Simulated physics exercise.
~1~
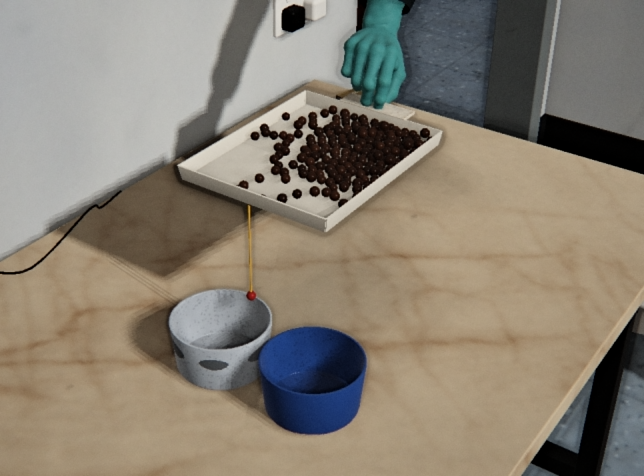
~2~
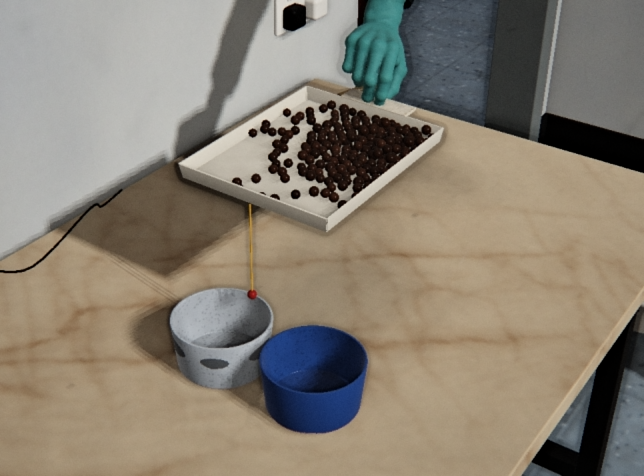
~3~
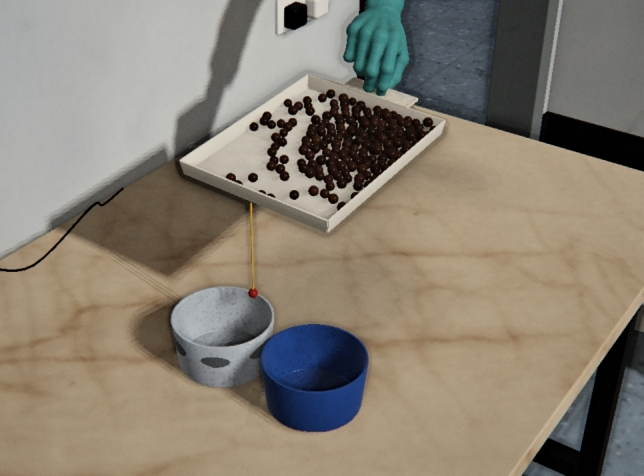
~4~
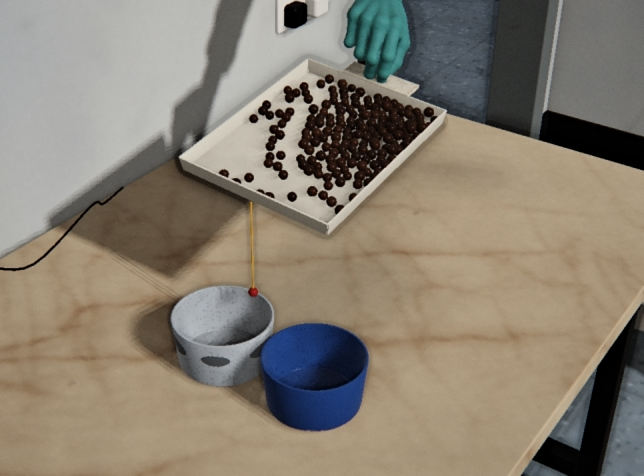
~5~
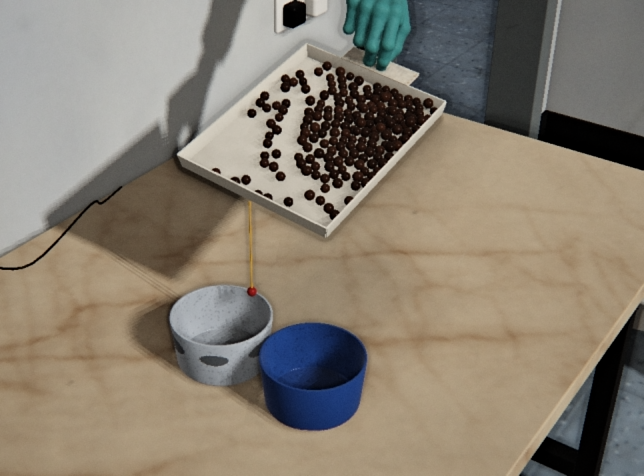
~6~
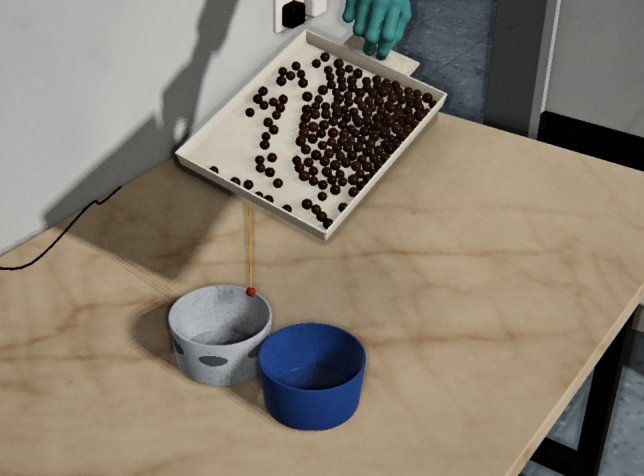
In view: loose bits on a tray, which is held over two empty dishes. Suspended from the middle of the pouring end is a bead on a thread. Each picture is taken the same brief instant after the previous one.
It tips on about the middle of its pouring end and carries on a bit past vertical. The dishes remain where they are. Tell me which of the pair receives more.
The right-hand one receives more.
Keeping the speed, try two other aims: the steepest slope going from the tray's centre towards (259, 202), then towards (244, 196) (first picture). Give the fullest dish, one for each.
Try 1: The left-side dish; try 2: The left-side dish.
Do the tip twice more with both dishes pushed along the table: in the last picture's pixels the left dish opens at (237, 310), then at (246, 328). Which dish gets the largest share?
Place 1 - the dish at right; place 2 - the dish at right.
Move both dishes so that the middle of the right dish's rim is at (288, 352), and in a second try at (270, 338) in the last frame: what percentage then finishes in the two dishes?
Near 80 and 60 percent respectively.
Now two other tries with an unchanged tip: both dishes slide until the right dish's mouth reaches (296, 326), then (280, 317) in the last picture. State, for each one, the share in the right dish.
Trial 1 around 70 percent, trial 2 around 30 percent.
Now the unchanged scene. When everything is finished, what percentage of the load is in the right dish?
About 80 per cent.
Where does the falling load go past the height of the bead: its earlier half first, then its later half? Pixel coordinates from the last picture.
The leading part at (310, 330), the rest of it at (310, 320).
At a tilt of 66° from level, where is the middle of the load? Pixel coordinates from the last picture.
Near (313, 201).
Soon after the last picture, tray tipped steeply; most on the tray; a small part in the right dish; a stray few in the left dish; a small part in the air.
A little later, tray tipped past a quarter turn; a small part on the tray; most in the right dish; a stray few in the left dish; a small part outside both; a small part in the air.
Later still, tray tipped past a quarter turn; most in the right dish; a small part in the left dish; a small part outside both.
By the end, tray tipped past a quarter turn; most in the right dish; a small part in the left dish; a small part outside both.
